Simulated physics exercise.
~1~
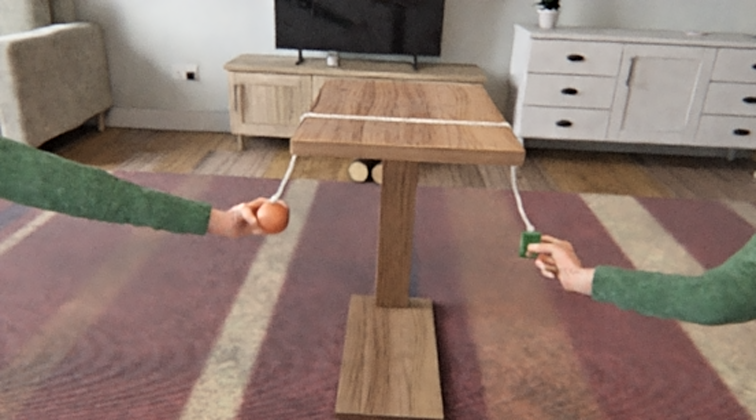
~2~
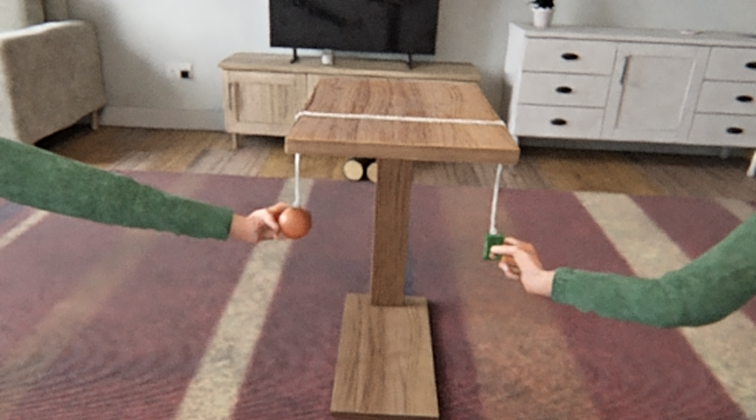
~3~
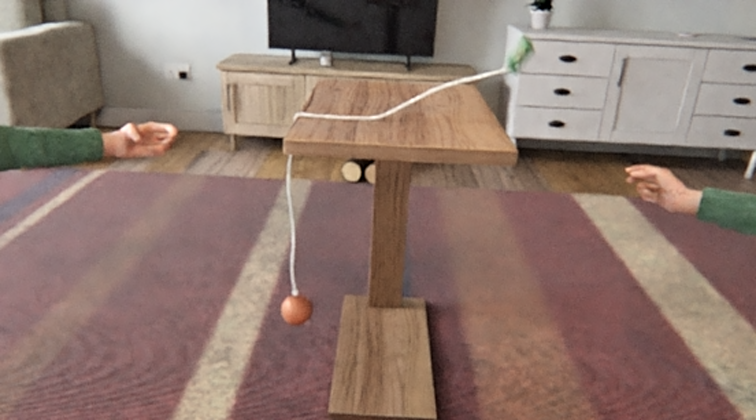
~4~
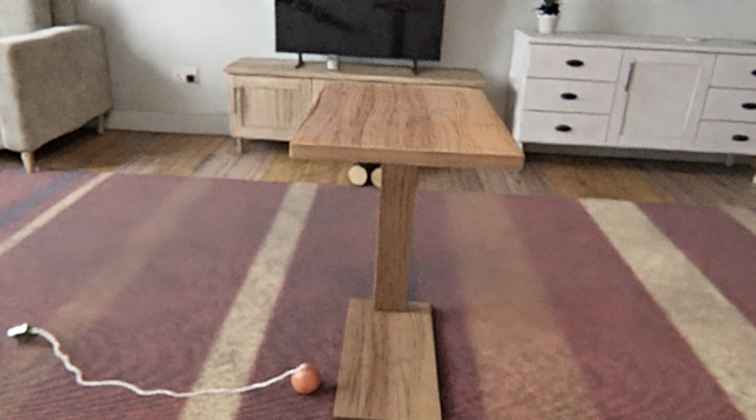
In a living room, two hands release a cord, and the orange ball drags it leftwards to the floor.
